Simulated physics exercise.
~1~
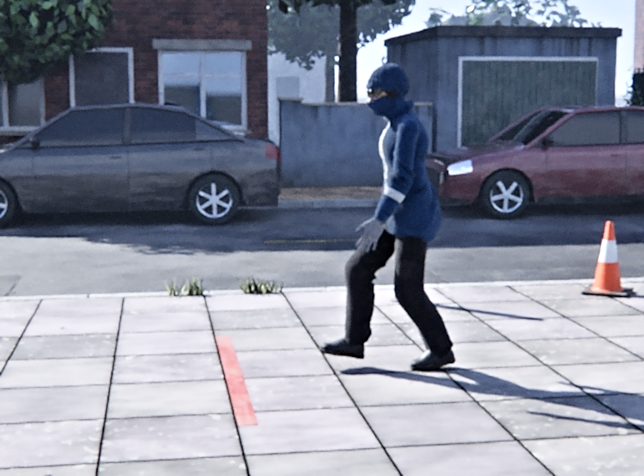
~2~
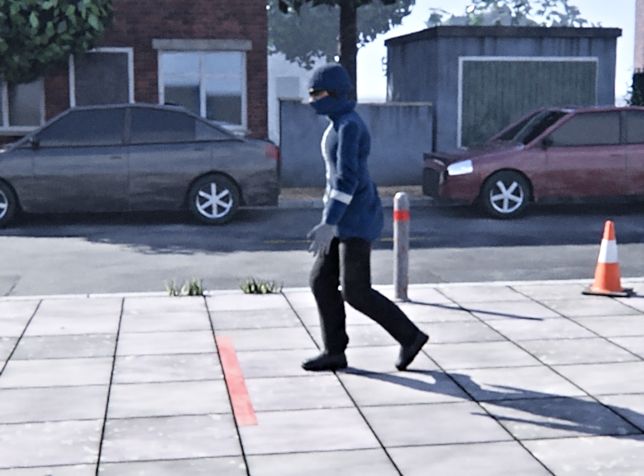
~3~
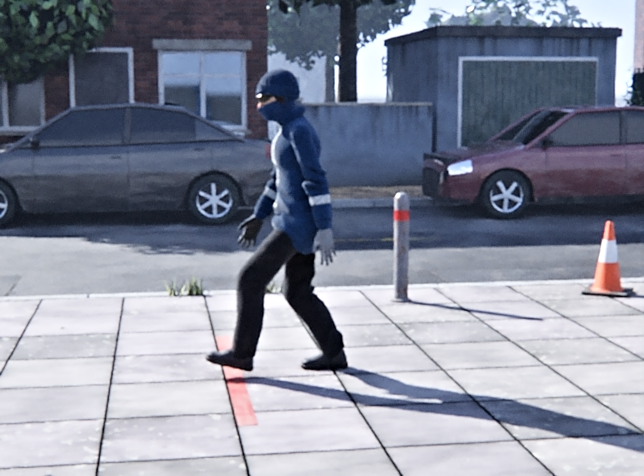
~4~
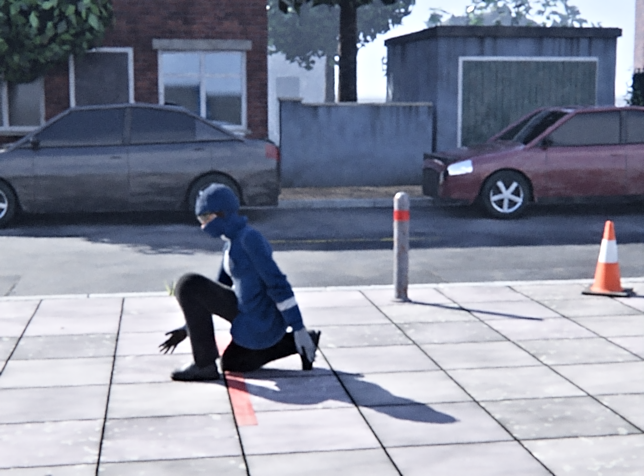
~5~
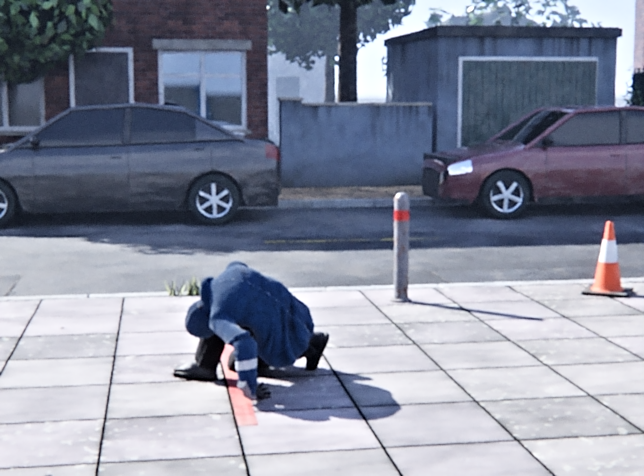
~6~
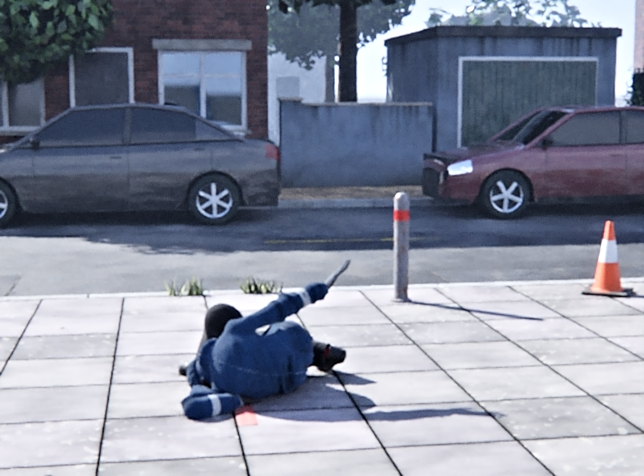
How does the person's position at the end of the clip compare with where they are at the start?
At the start the person is upright on the right side of the red tape, in front of the grey post. By the end they are further left and low on the paving, lying at the tape with the head beyond it and the hips still short of it.
